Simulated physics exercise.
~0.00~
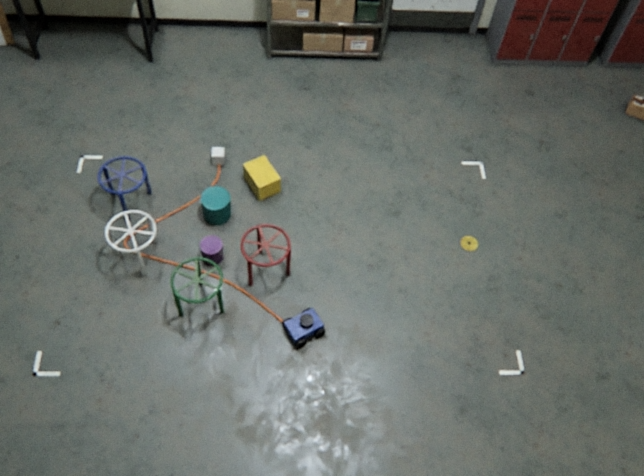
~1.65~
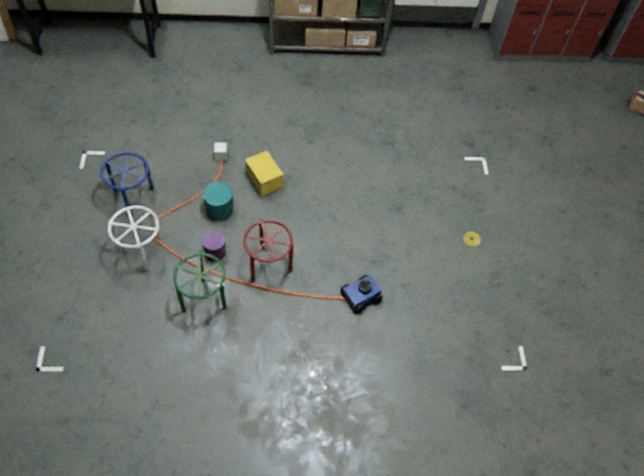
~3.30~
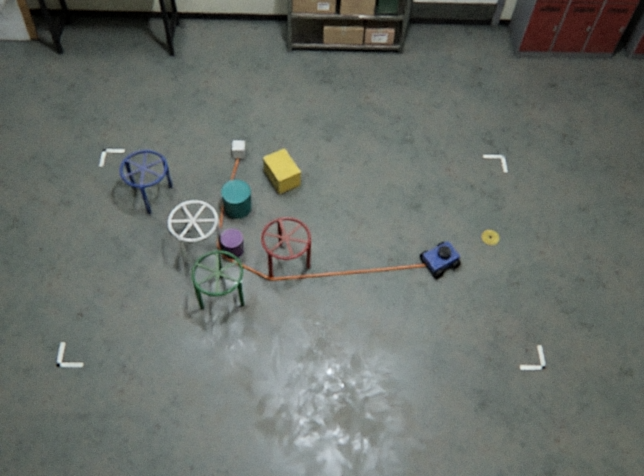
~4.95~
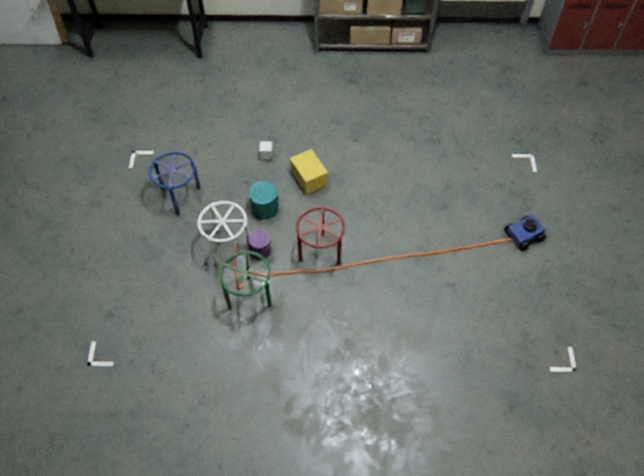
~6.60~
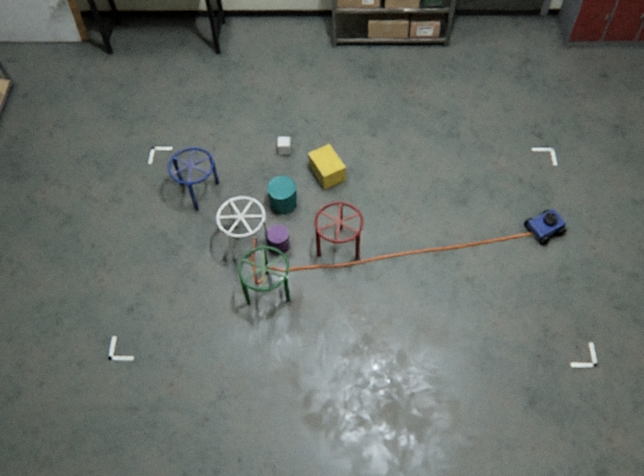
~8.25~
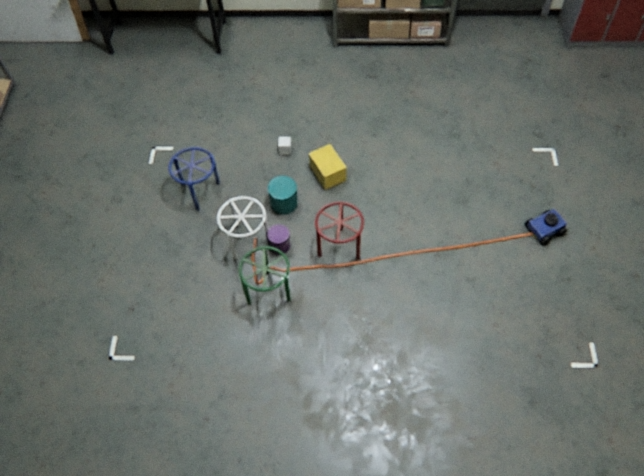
The clip opens on a grey floor where a small blue cart trails an orange lead that winds from a little white block past stools, a teal bin and a purple bucket. The cart drives right and slightly up toward a yellow mark, drawing the lead straighter. As it tightens, the white stool slides right, and the lead comes away from the block. The cart continues as the camera pans slightly left, and the red stool shifts slightly. Finally the cart rests over the mark, all the stools still upright, with the loosened lead stretching back to the green stool.
